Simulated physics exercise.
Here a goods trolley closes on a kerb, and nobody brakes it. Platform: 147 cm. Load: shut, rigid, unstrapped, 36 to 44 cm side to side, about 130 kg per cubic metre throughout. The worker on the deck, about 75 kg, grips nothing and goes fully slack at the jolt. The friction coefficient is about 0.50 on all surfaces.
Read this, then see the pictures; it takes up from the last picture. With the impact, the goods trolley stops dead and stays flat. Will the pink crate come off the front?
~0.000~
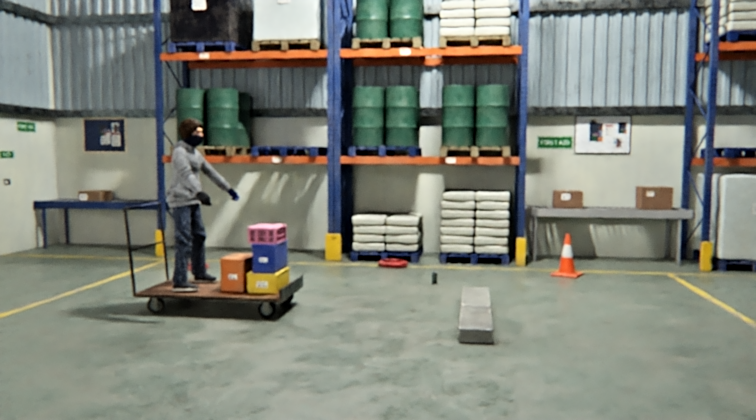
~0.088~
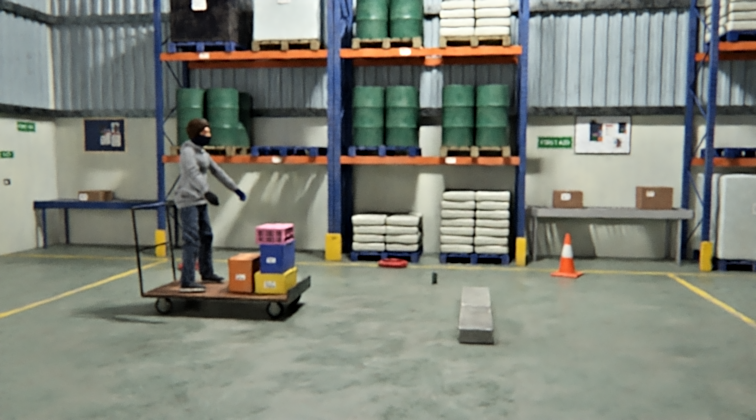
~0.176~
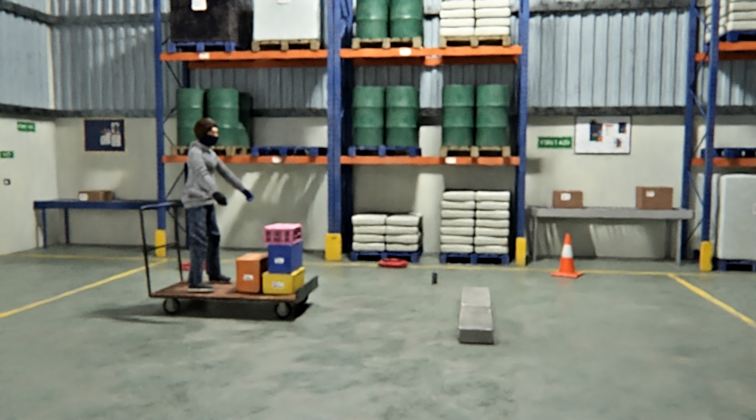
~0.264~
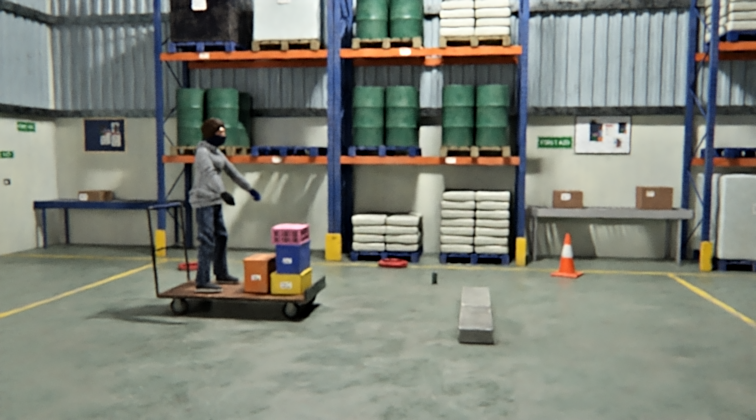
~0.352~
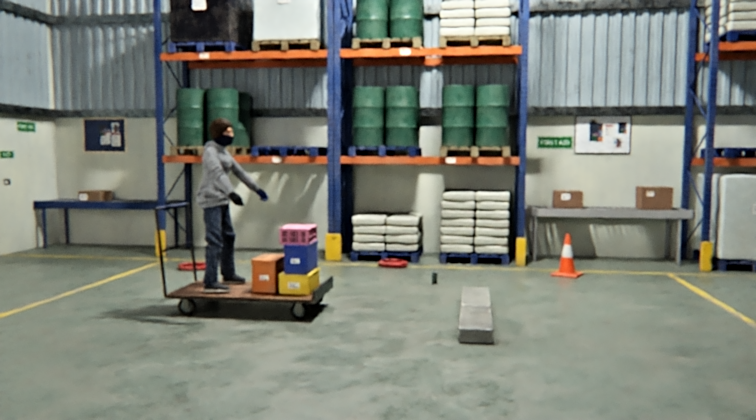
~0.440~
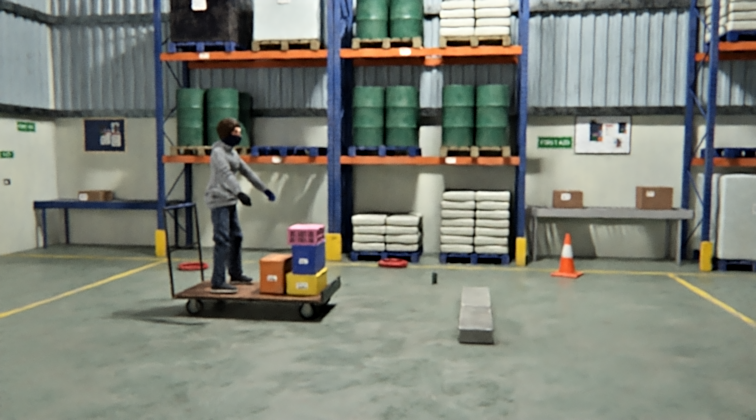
Result: On the deck.
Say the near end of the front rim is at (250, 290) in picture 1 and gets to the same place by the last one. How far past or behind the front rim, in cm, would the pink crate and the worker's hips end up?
Pink: 70 cm past; hips: 70 cm behind.
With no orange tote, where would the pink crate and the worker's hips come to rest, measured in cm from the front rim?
In that case pink 150 past, hips 80 behind.
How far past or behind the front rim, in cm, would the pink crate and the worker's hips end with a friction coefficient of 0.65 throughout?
Pink 20 behind, hips 110 behind.
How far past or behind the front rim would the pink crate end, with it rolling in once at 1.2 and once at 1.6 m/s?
The first try ends 150 cm past the front rim, the second 60 cm past it.
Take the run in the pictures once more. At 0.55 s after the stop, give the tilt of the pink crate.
It is tilted some 0°.
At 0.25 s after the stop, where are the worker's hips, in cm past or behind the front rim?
Around 95 cm short of the front rim.
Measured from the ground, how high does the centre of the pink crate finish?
Height: Around 80 cm.
The wheels strike at 1.93 s.
After 2.48 s the pink crate is 16 cm behind the rim, tilted 0°, near (455, 238) in the last picture's view.
After 2.93 s the pink crate is 16 cm behind the rim, tilted 0°, near (454, 238) in the last picture's view.
When all is still (3.1 s), nothing is past the rim; behind it, yellow tote, pink crate, blue tote, orange tote and the worker's hips.
